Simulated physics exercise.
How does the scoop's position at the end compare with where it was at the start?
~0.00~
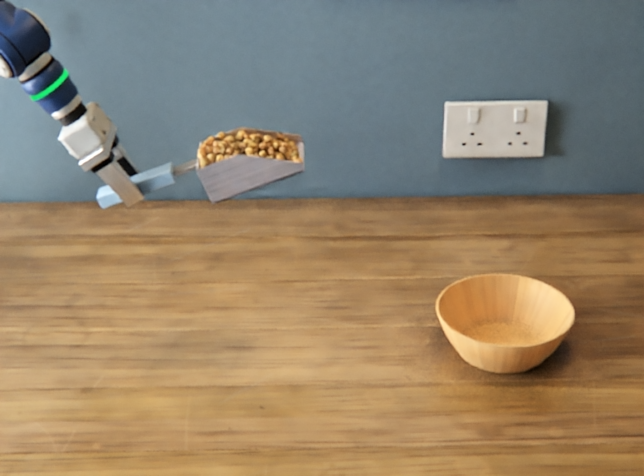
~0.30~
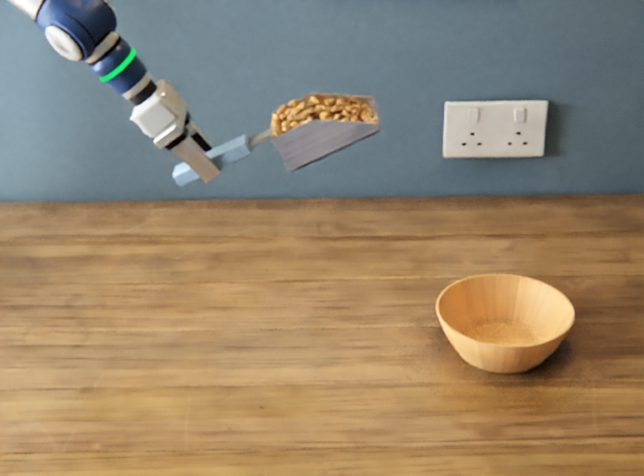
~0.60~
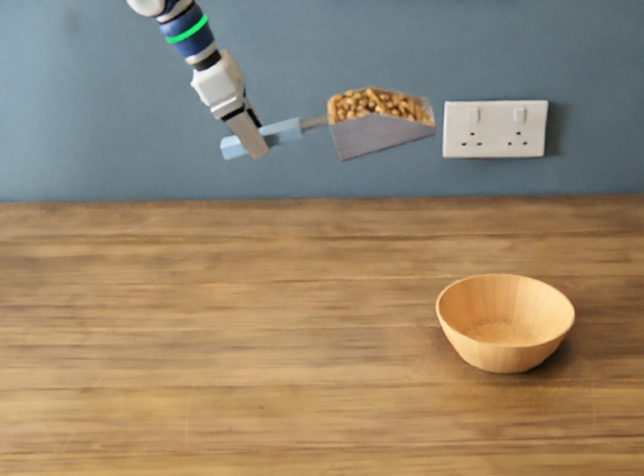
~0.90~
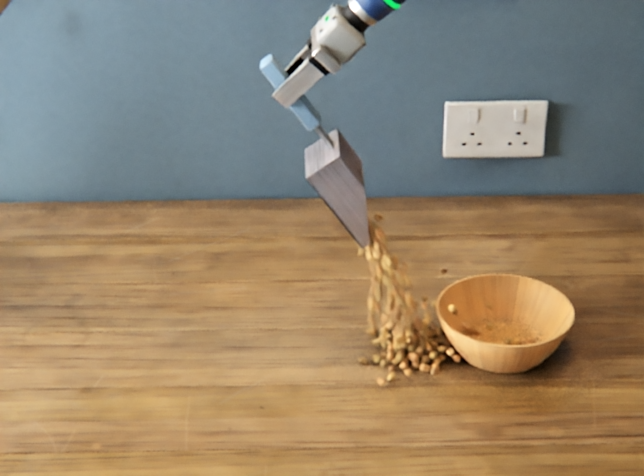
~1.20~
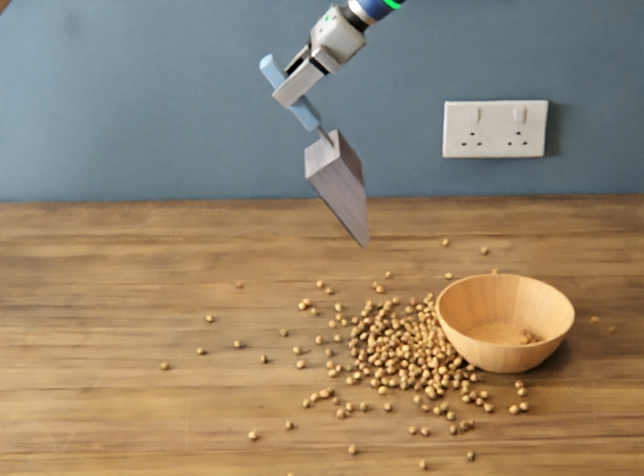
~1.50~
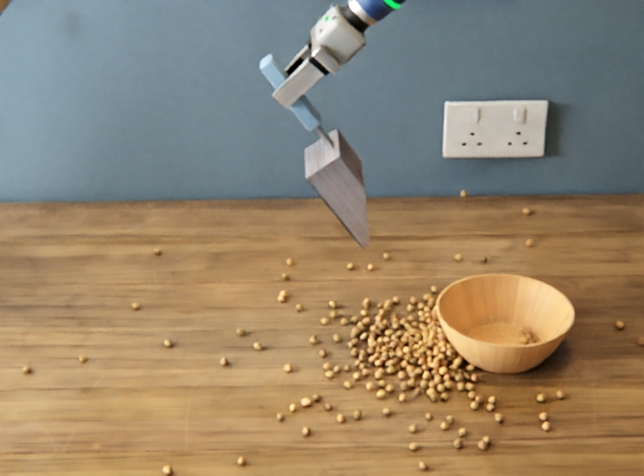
The scoop starts over on the left and ends farther to the right, nearer the bowl but still short of being above it.
